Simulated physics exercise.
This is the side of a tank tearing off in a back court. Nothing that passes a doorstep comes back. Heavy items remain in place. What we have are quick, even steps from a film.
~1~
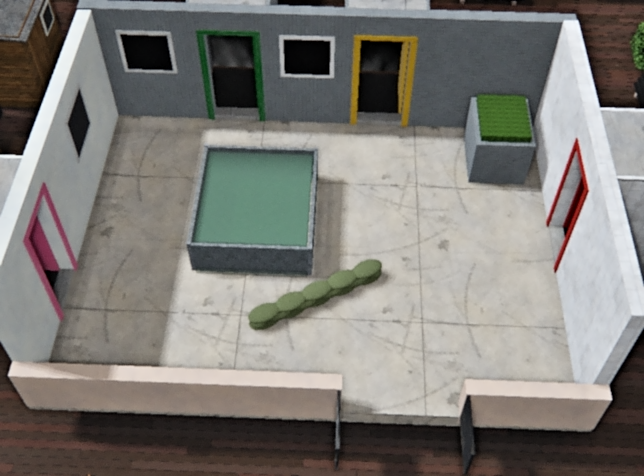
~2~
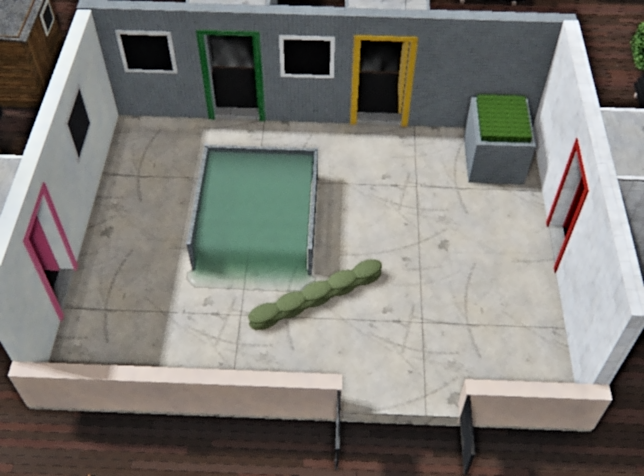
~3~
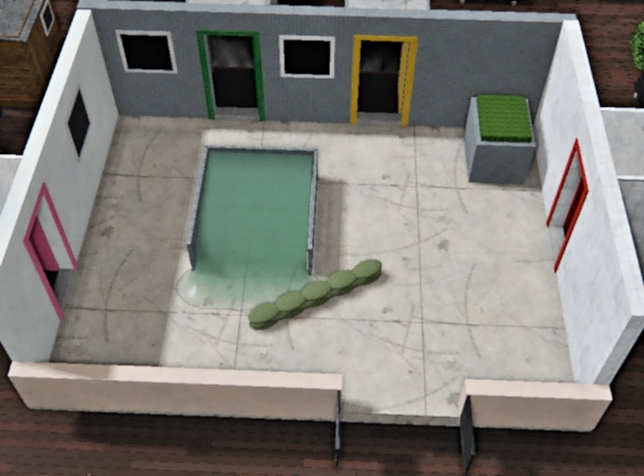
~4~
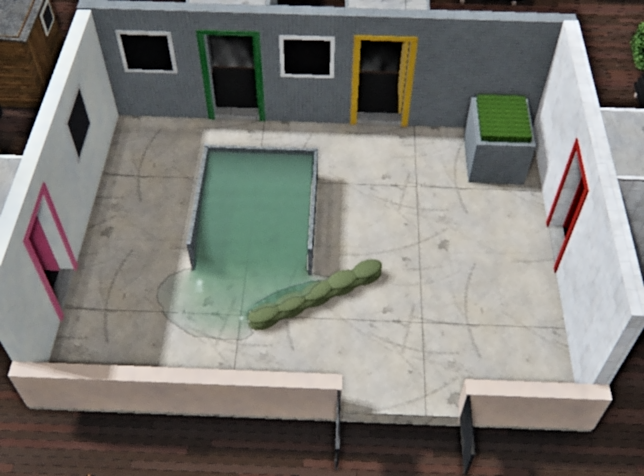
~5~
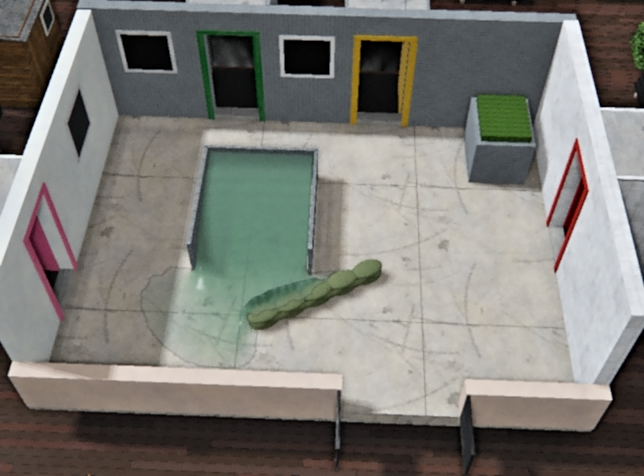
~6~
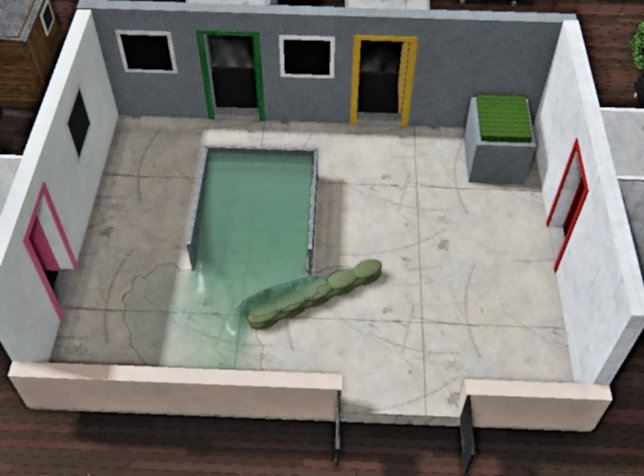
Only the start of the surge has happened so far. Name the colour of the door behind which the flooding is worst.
Pink.
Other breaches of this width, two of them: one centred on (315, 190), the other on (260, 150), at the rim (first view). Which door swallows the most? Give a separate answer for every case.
Result per case, in order: The door marked red / the door marked green.
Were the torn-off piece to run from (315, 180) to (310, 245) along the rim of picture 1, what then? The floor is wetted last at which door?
That would be the one in green, I reckon.
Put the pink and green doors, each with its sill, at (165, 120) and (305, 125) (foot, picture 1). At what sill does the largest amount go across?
Answer: The pink-painted one.
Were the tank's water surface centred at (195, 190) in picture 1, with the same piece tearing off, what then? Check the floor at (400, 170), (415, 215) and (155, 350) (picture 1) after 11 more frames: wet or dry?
In the order given: Not reached, not reached and wetted.
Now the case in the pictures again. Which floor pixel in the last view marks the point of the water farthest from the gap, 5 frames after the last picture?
My best guess is about (78, 386).
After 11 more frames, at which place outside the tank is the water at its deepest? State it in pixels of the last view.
Check close to (43, 384).
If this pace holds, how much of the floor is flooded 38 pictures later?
Around 85 percent of it.
A moment on, water covers 20 % of the floor; yellow door not reached, pink door not reached, red door not reached, green door not reached.
Next, water covers 35 % of the floor; yellow door not reached, pink door wet at the sill, nothing in, red door not reached, green door not reached.
Then, water covers 65 % of the floor; yellow door wet at the sill, nothing in, pink door some in, red door not reached, green door not reached.
Later, water covers 85 % of the floor; yellow door wet at the sill, nothing in, pink door a lot in, red door wet at the sill, nothing in, green door wet at the sill, nothing in.
In the end, water covers 95 % of the floor; yellow door wet at the sill, nothing in, pink door a lot in, red door wet at the sill, nothing in, green door a trickle in; the pink door has let in the most.
